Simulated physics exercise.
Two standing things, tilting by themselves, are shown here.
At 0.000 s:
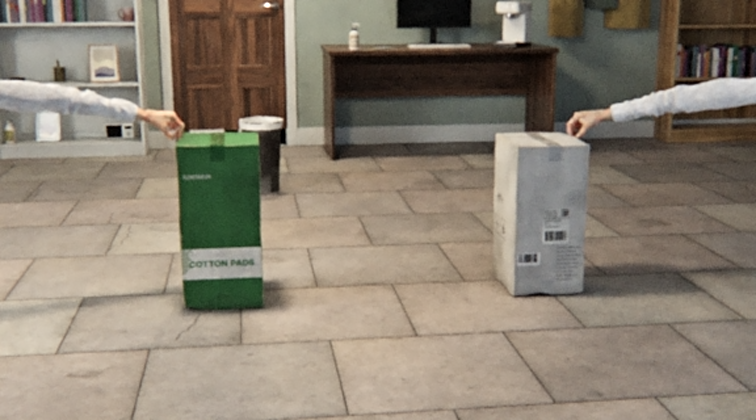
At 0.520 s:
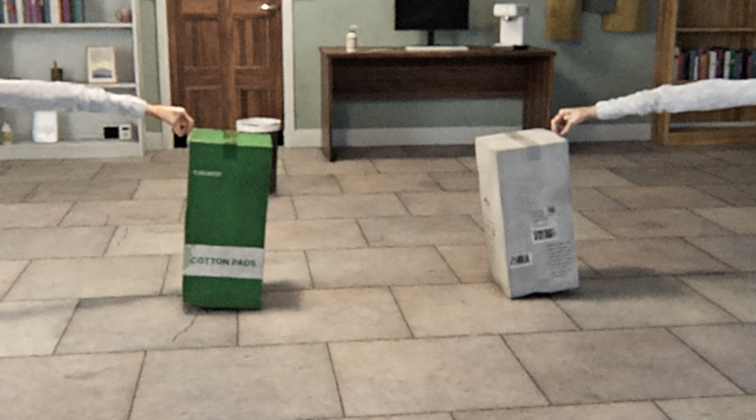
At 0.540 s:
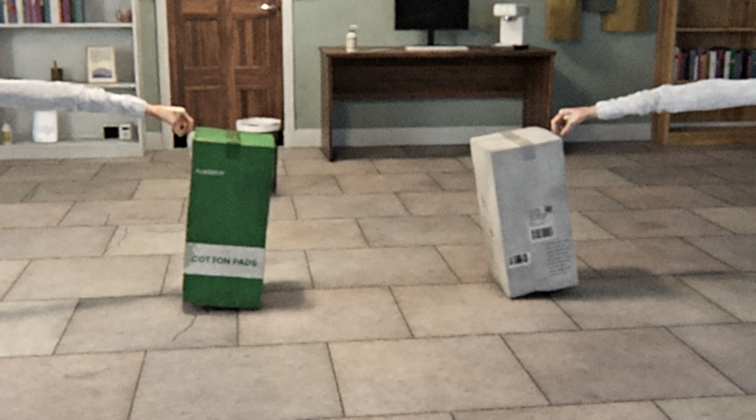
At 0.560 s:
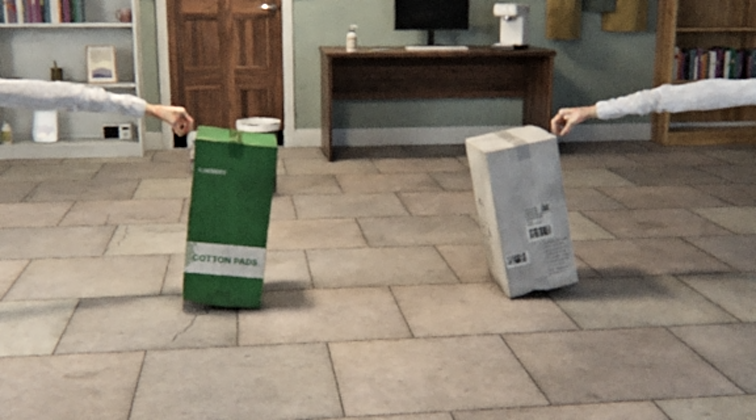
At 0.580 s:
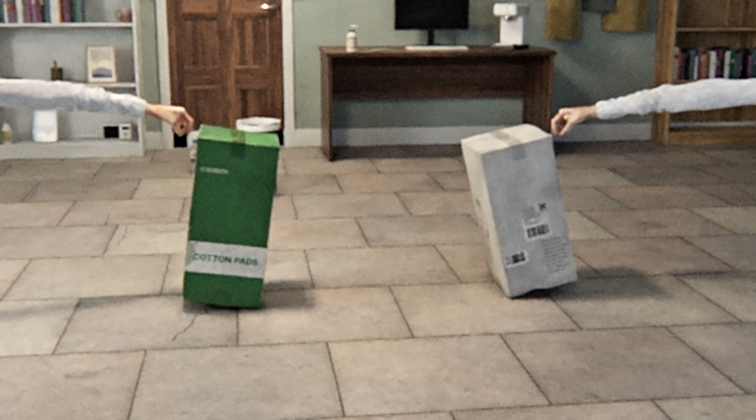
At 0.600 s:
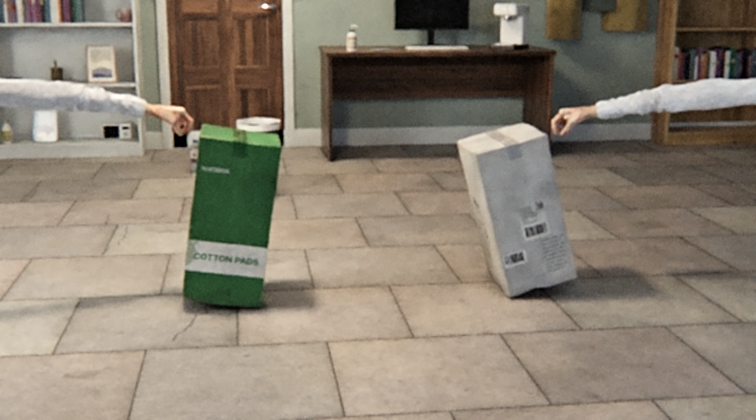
Two tall boxes tilt toward each other on the grey tiled floor of a room with a desk, a wooden door and bookshelves, seen from the front by a still camera. A green box labelled cotton pads stands at left and a white one at right, each beside an outstretched sleeved arm. The hands move slightly inward at first, then stay put while the green box leans slightly right and the white one leans further left.
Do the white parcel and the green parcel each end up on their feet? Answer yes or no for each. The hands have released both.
White parcel: No, green parcel: Yes.
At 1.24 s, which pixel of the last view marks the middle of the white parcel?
Near (440, 236).
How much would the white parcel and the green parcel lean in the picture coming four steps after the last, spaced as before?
You'd see them leaning 20° and 10° respectively.
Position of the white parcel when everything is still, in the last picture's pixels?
Its middle settles around (427, 255) in the last picture.
After 0.84 s, white parcel 30° off upright near (496, 208); green parcel upright near (221, 219).
After 1.10 s, white parcel 50° off upright near (468, 216); green parcel upright near (218, 220).
After 1.24 s, white parcel 73° off upright near (440, 235); green parcel upright near (220, 220).
In the end (1.8 s), the white parcel goes down on its side, near (427, 256); the green parcel returns to its base, near (219, 220).
